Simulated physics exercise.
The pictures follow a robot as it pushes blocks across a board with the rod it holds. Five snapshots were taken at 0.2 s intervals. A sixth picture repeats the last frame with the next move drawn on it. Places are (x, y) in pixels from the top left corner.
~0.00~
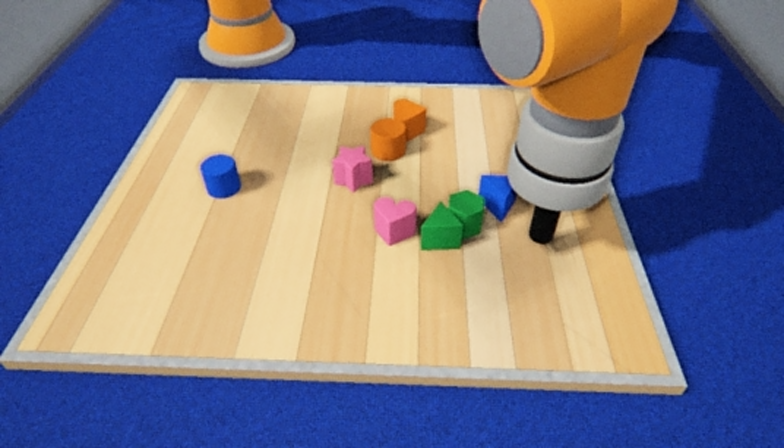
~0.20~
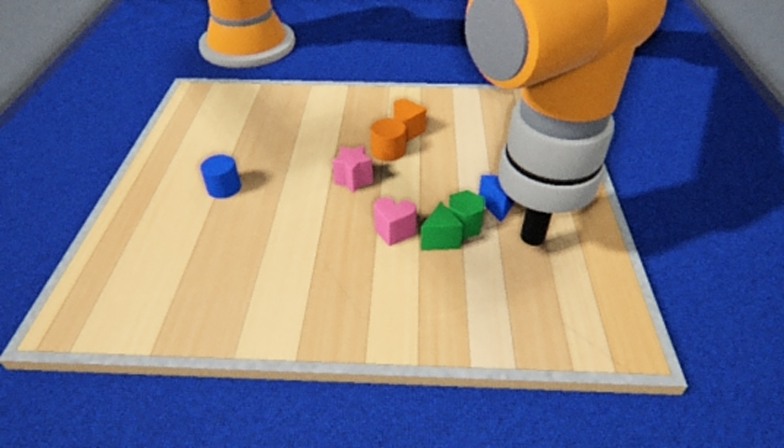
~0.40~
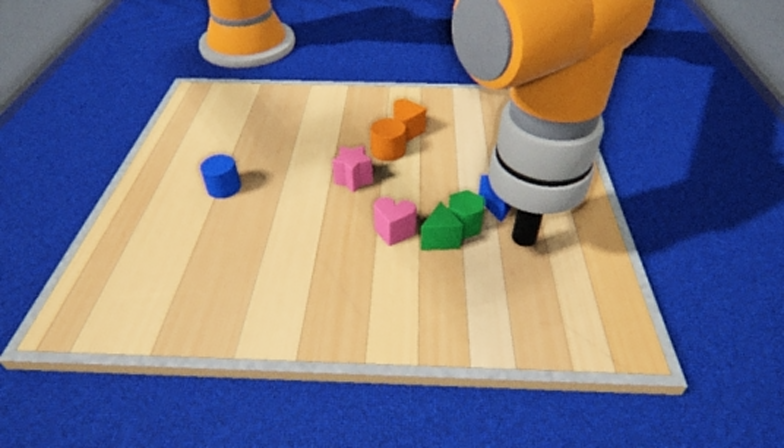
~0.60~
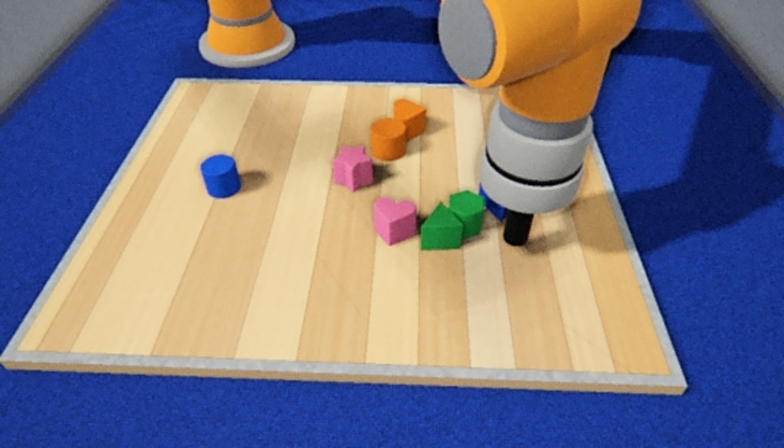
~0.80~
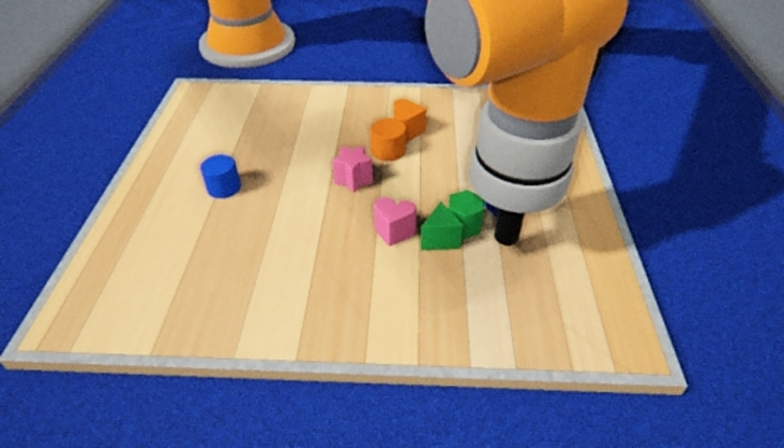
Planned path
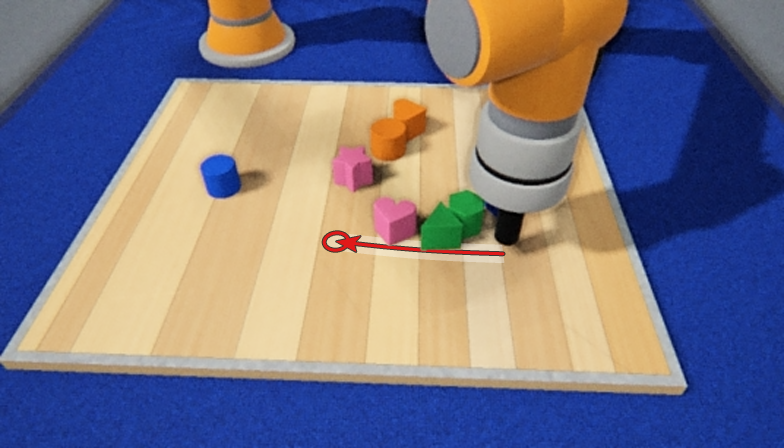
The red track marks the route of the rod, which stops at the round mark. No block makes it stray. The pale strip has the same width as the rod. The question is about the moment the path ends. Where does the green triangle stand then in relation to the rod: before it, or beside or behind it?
I expect it to be beside or behind the rod.
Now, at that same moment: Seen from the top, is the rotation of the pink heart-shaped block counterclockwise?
Yes, that is how it ends up.
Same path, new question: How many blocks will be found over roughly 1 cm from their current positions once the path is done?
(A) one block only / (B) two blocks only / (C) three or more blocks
B.
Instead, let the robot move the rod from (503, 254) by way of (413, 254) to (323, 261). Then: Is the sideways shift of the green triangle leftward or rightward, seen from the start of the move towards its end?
Towards the right-hand side.
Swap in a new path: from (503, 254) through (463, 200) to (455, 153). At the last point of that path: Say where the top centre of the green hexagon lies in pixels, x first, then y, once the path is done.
It should be at about (439, 181).
The drawn path runs from (503, 254) via (419, 250), ending at (336, 241).
The first path, step by step. One third of the way, rod at (448, 236); pink heart-shaped block at (387, 204); green triangle at (422, 210), turned 25° clockwise.
Two thirds of the way, rod at (390, 232); pink heart-shaped block at (371, 190), turned 35° anticlockwise; green triangle at (396, 205), turned 110° clockwise.
At the end, rod at (335, 226); pink heart-shaped block at (371, 190), turned 35° anticlockwise; green triangle at (394, 205), turned 120° clockwise; green hexagon not moved.
